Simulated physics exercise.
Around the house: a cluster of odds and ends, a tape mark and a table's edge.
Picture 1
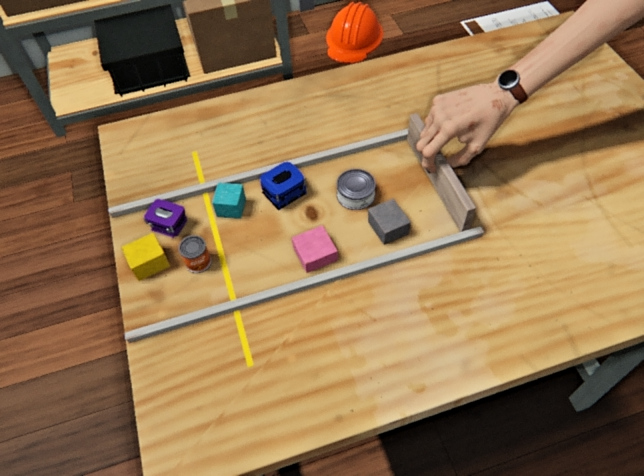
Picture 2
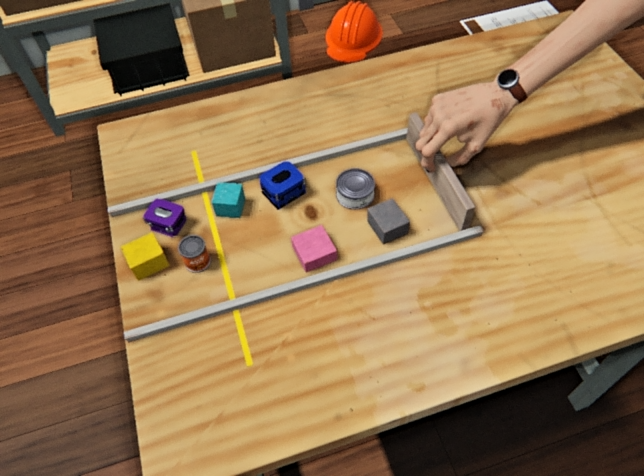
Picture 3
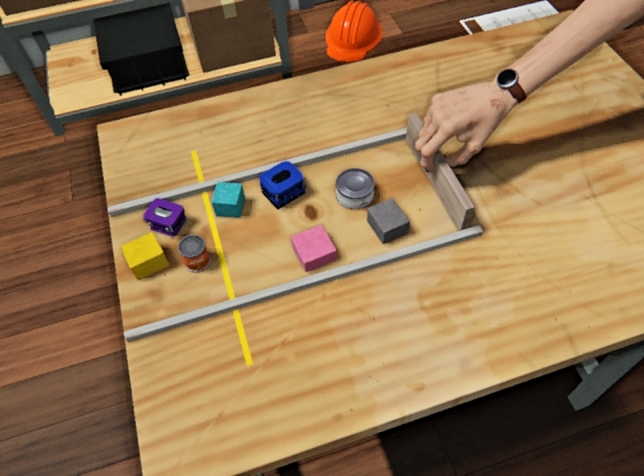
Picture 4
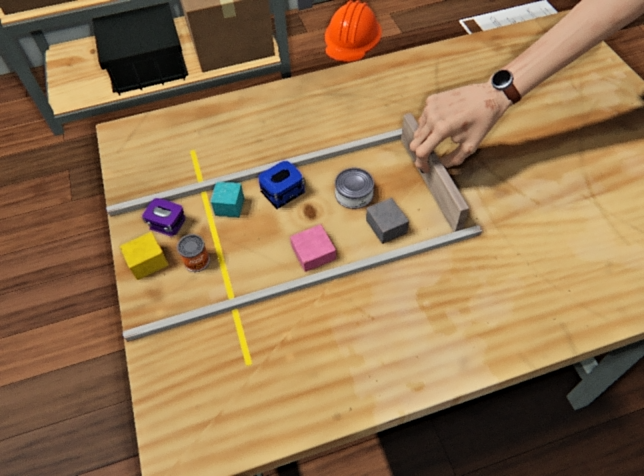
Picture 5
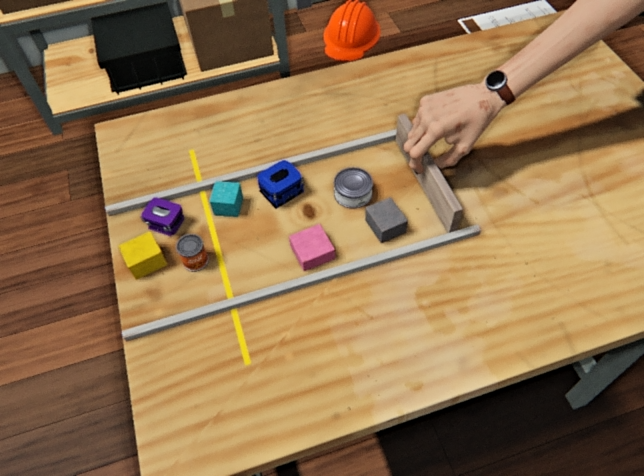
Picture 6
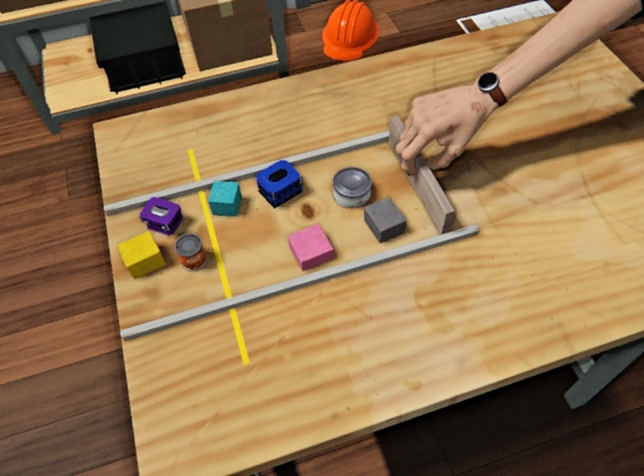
A hand slides a wooden board slightly left between two rails toward small, unmoving colourful objects.
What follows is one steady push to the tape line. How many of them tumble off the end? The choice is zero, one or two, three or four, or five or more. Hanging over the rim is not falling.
In the end the number that fall off is zero.
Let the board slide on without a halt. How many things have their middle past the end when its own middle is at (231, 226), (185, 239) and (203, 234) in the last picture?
The counts: 0, 1 and 0.
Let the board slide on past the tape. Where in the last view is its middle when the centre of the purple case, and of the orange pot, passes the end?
About (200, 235), and (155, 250) for the other.
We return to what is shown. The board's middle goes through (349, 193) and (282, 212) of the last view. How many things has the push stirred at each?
The counts are 2 and 5.
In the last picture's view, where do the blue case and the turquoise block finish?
First (184, 200), then (155, 220).
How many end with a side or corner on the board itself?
It touches 3.
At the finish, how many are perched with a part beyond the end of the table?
The number is 1.
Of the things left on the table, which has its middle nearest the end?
The purple case ends nearest.
Soon after, none off yet; yellow block at rest near (142, 255); purple case at rest near (163, 217); orange pot at rest near (191, 253).
In the end, the number that fall off is zero.
